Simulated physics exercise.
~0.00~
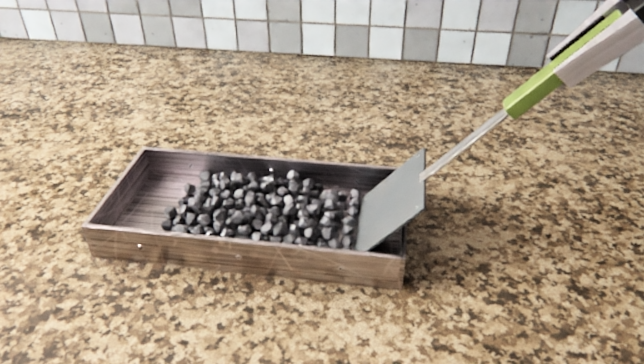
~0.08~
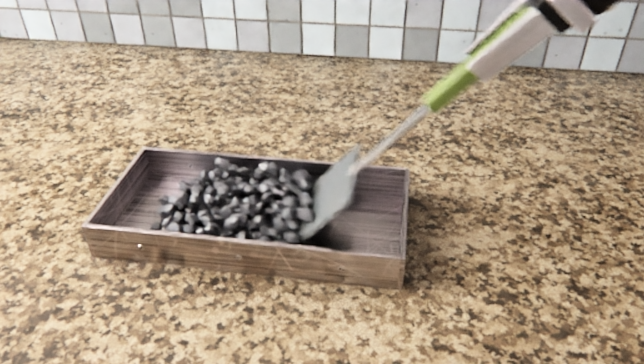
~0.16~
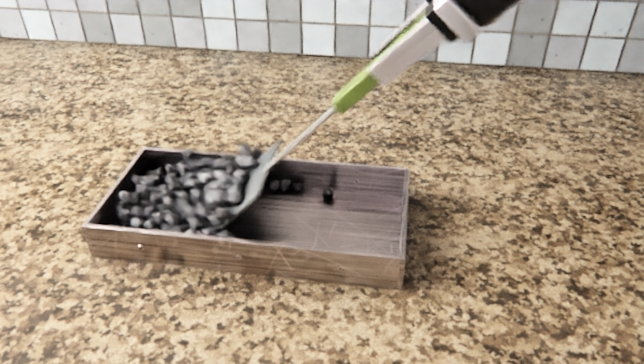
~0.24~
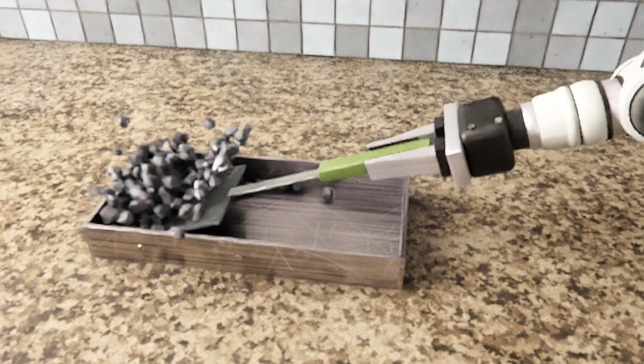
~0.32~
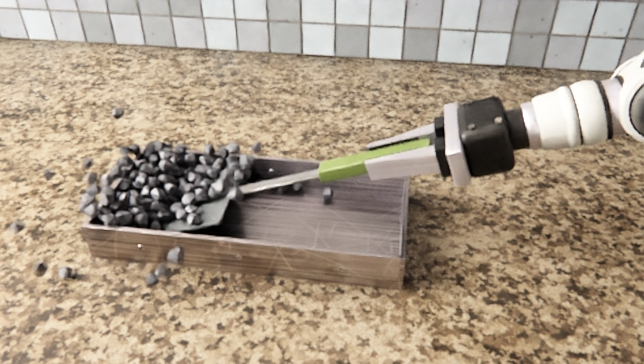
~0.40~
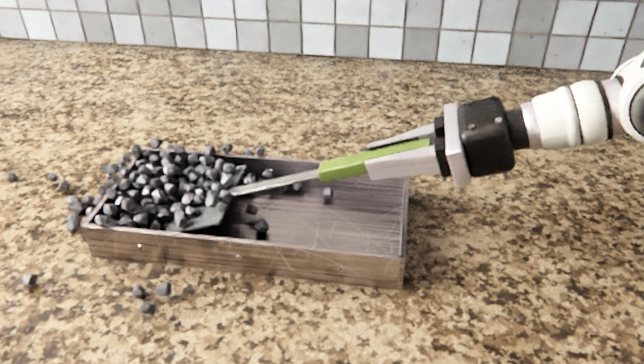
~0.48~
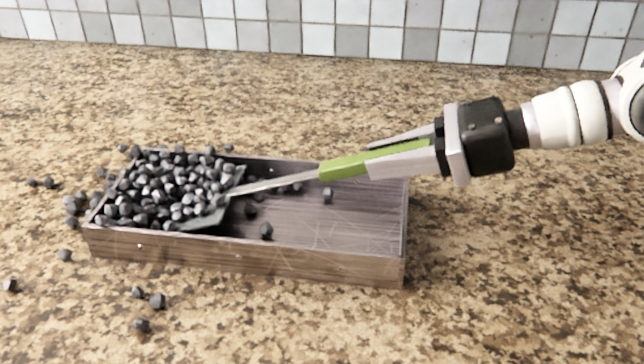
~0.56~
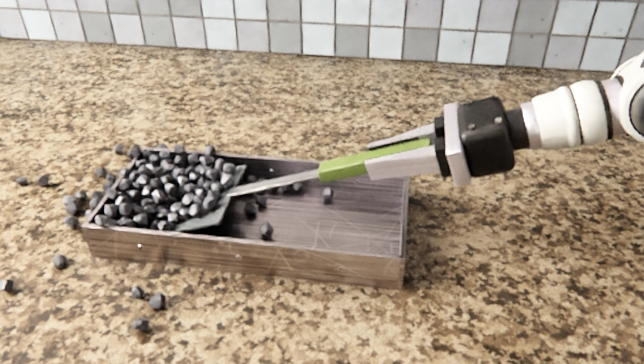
A spatula held by a robot arm pushed a pile of small dark pebbles leftward along a wooden trough, then tilted flatter as they heaped up and some spilled over the edges, leaving most in the trough and a few scattered on the speckled countertop.
